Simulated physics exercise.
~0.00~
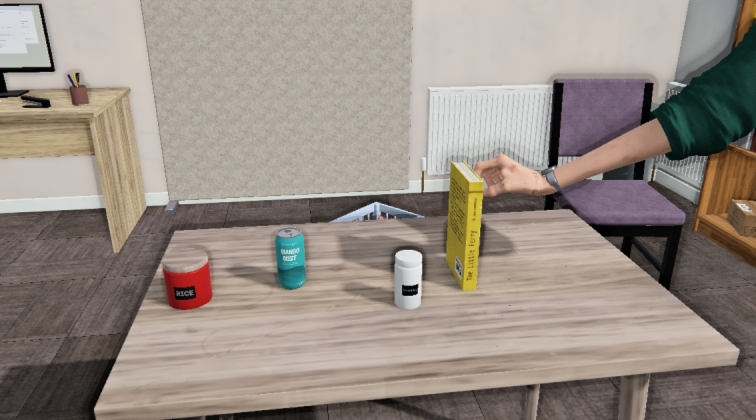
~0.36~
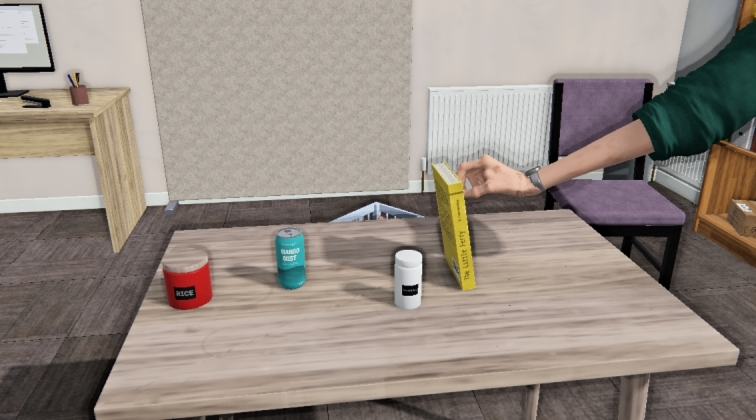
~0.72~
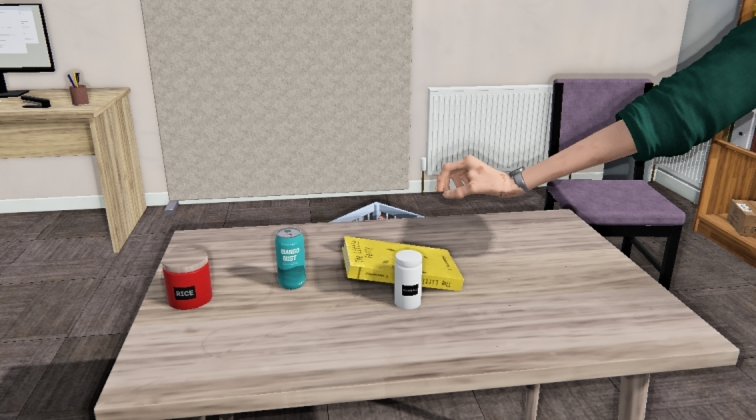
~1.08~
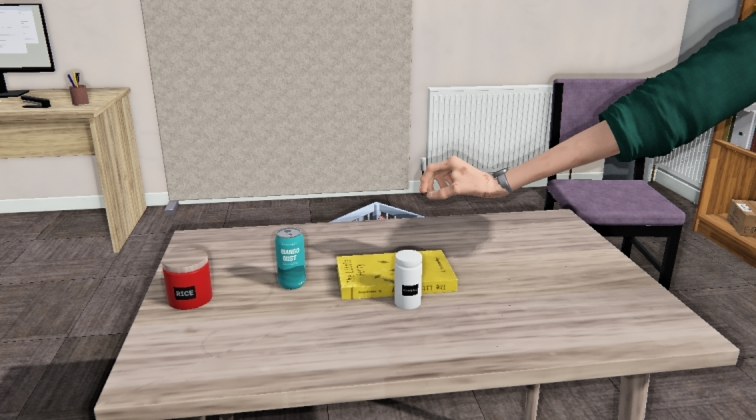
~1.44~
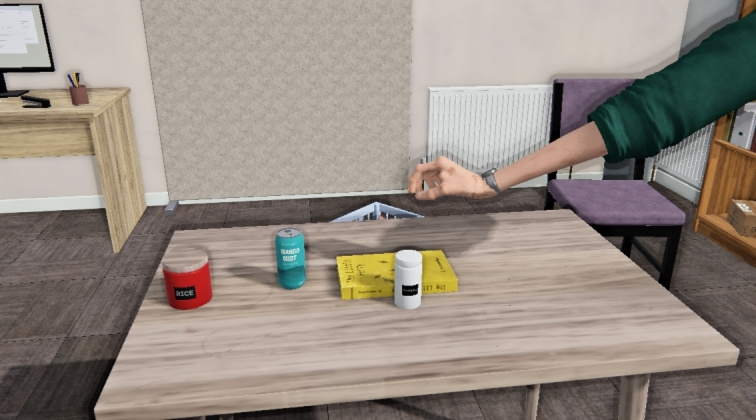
A yellow book stands upright near the right side of a wooden table, with a red jar, a turquoise can and a white shaker arranged to its left. A hand in a green sleeve reaches in from the right and pushes the book near its top, so that it leans to the left. The book then topples over and lands on its side behind the white shaker. It shifts slightly as it settles, while the hand moves a little farther left above it. At the end the book lies still, and the other three items remain standing in place.
